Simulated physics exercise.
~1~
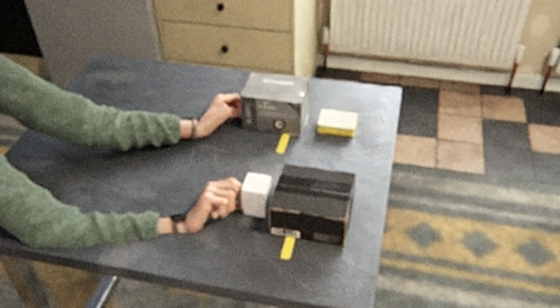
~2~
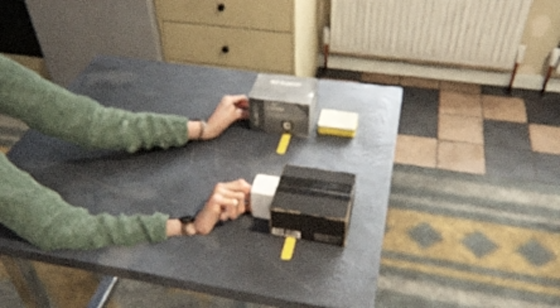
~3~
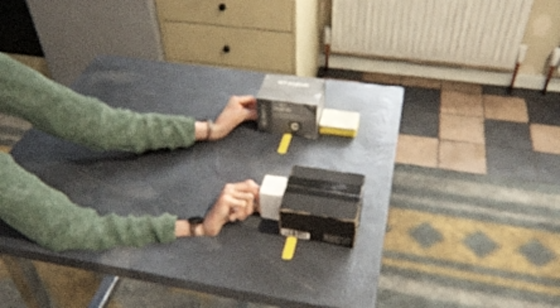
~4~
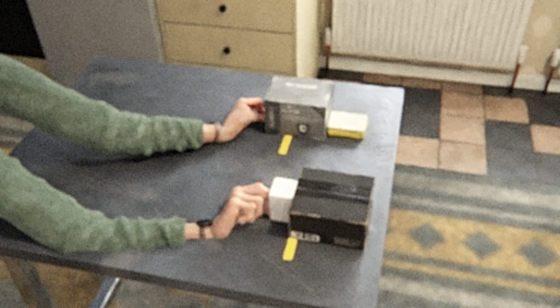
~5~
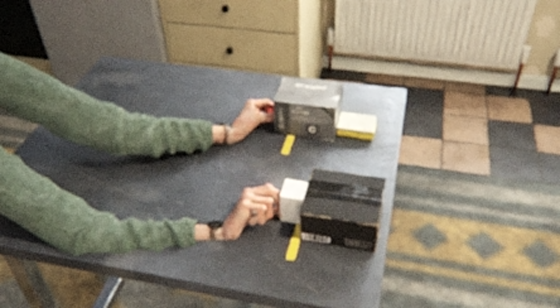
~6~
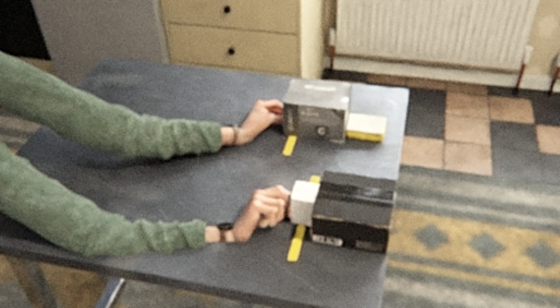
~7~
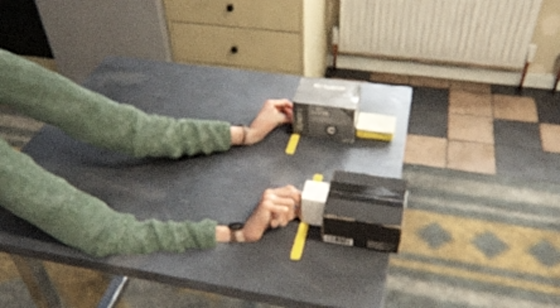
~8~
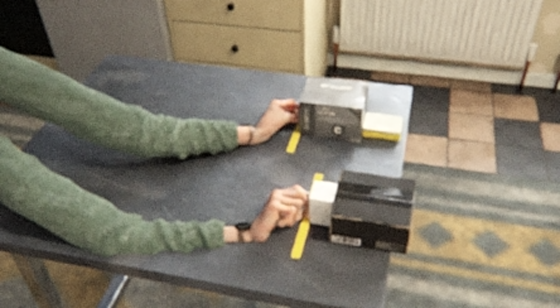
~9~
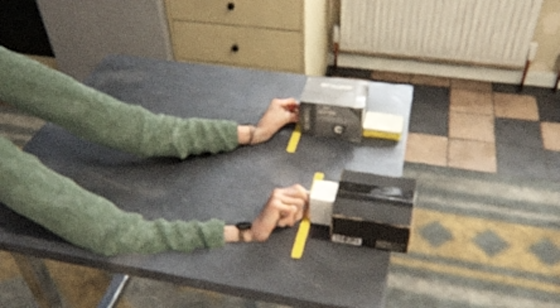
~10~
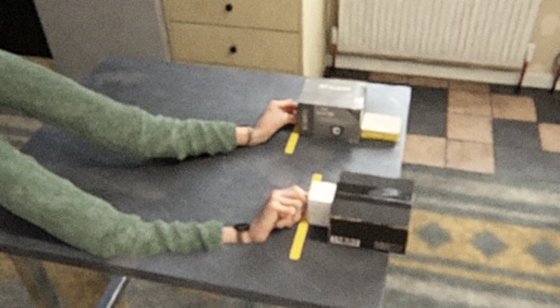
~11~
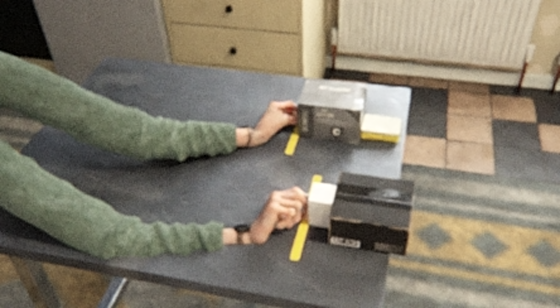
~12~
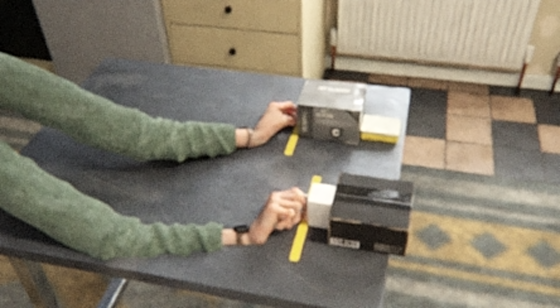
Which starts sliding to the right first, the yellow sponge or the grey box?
The grey box starts sliding first, pushed by the far hand, and the yellow sponge only begins to move once the box has closed the gap to it.
